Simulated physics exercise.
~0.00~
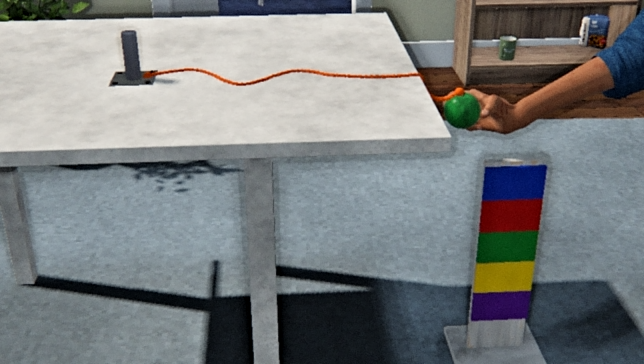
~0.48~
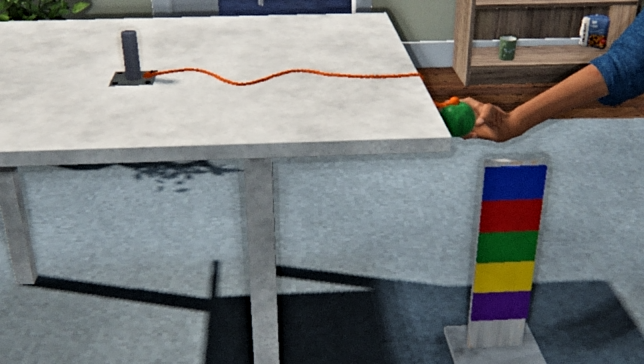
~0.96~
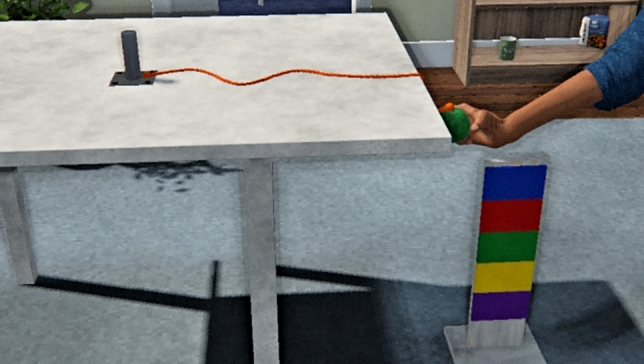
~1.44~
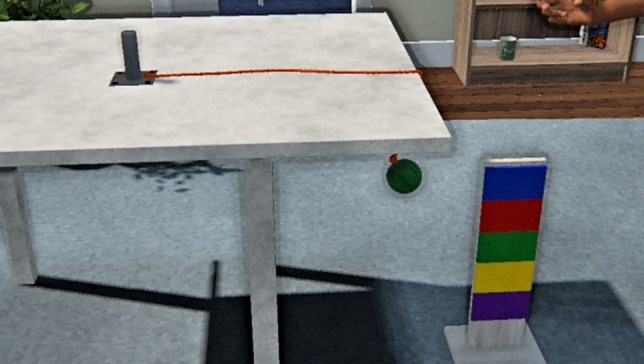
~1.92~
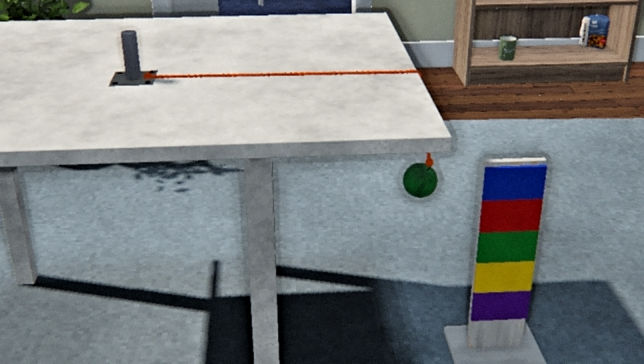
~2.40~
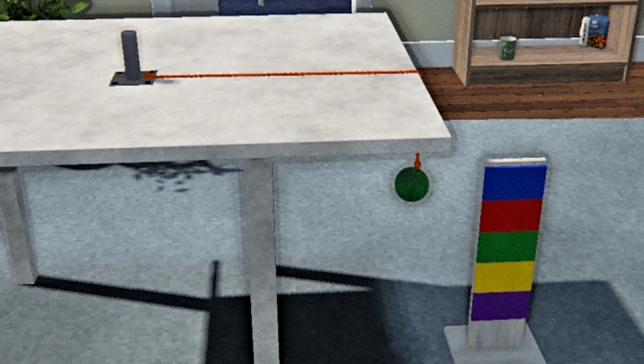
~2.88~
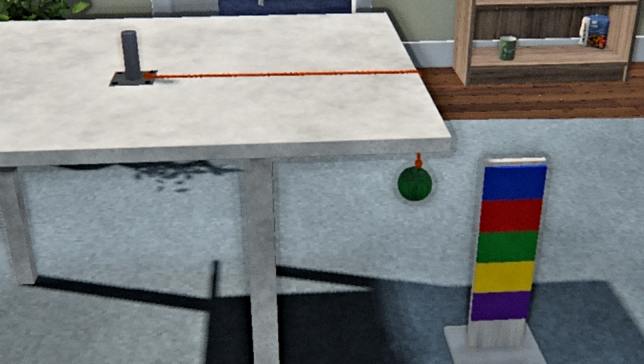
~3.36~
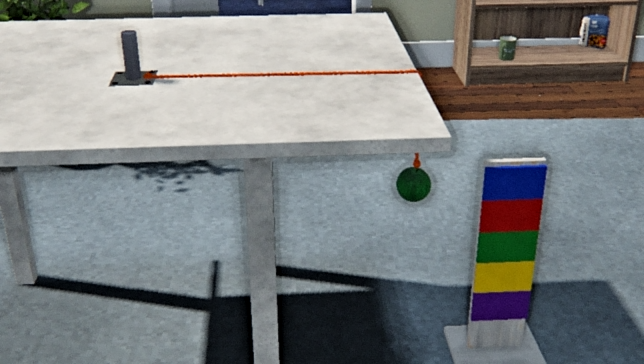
Green apple on an orange cord dropping from a hand at a table edge, swaying slightly, then hanging level with the blue band.
